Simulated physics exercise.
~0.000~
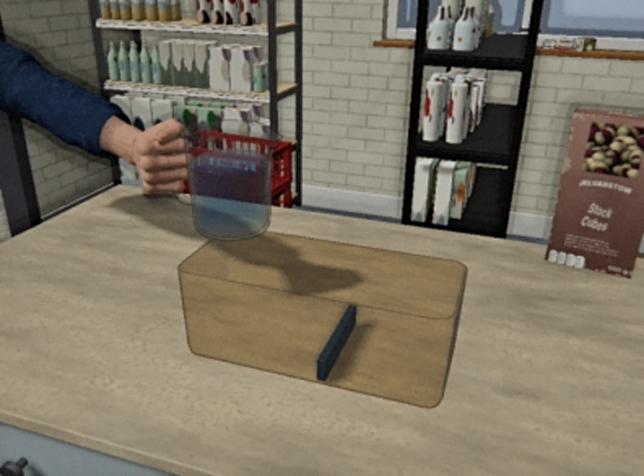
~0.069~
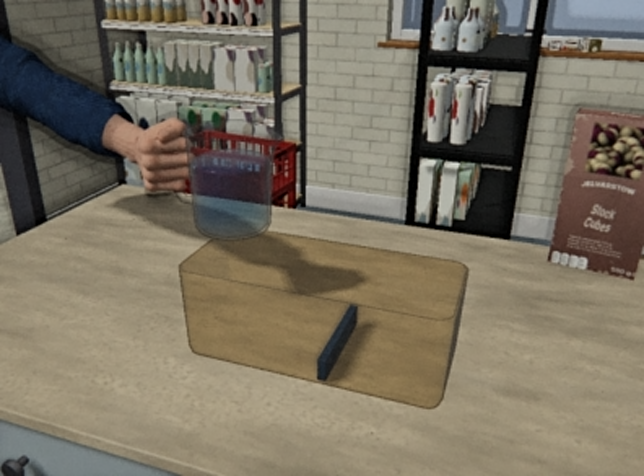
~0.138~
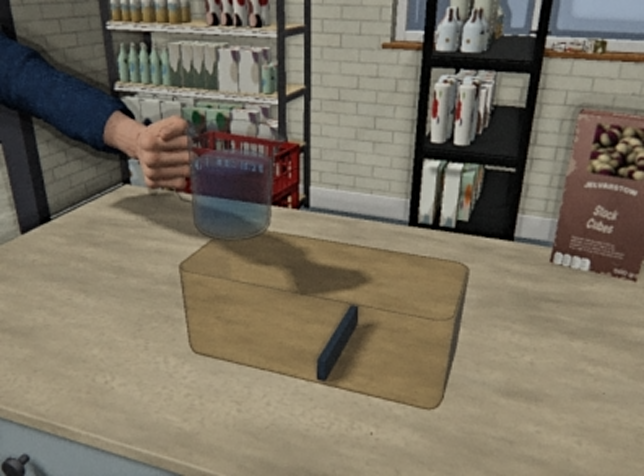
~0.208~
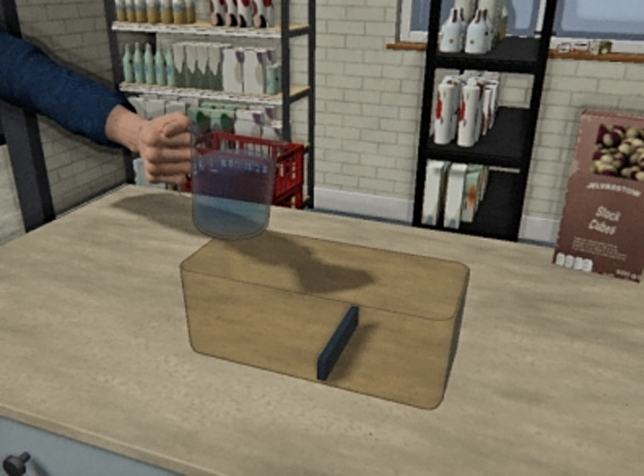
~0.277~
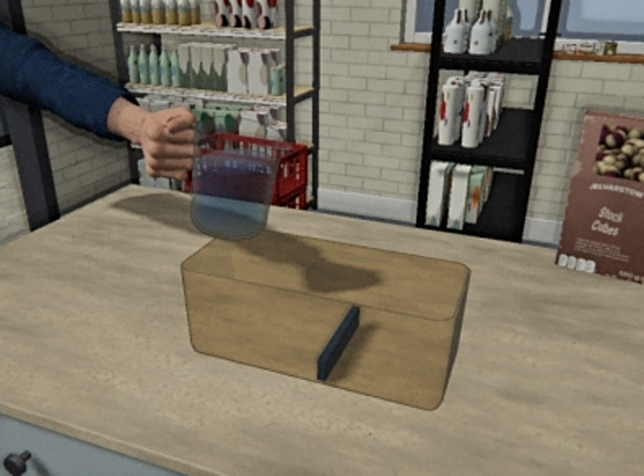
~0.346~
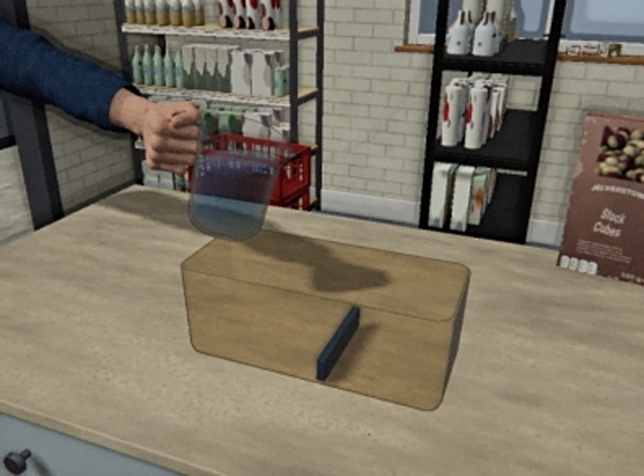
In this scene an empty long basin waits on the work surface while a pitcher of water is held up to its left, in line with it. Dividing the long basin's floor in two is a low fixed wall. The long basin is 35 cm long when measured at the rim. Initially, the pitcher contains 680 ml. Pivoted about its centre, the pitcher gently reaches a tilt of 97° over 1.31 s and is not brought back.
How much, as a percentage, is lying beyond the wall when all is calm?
Around 34 per cent lies beyond the wall.
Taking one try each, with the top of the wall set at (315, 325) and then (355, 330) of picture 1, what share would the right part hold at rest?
Around 85 and 5 percent, in that order.
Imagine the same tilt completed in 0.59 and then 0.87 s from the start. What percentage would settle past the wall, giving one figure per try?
I'd say 25 percent on the first go, 25 percent on the next.
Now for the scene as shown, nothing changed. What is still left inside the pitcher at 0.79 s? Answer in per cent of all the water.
Some 90 per cent.
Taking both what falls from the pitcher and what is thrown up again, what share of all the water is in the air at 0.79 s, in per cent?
Some 8 % is the figure.
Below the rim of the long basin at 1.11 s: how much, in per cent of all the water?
That comes to about 46 percent.
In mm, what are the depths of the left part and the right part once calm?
I'd say close to 16 mm on the left, close to 12 mm on the right.
Then, 0.79 s in, the tilt is 63° and 90 per cent is still to pour, 2 is left of the wall and 0 right of it.
Then, 1.11 s in, the tilt is 91° and 41 per cent is still to pour, 24 is left of the wall and 21 right of it.
Then, 1.44 s in, the tilt is 97° and 8 per cent is still to pour, 57 is left of the wall and 32 right of it.
Then, 1.81 s in, the tilt is 97° and 1 per cent is still to pour, 65 is left of the wall and 33 right of it.
Finally, 66 per cent lies left of the wall, 34 right of it and 0 outside.
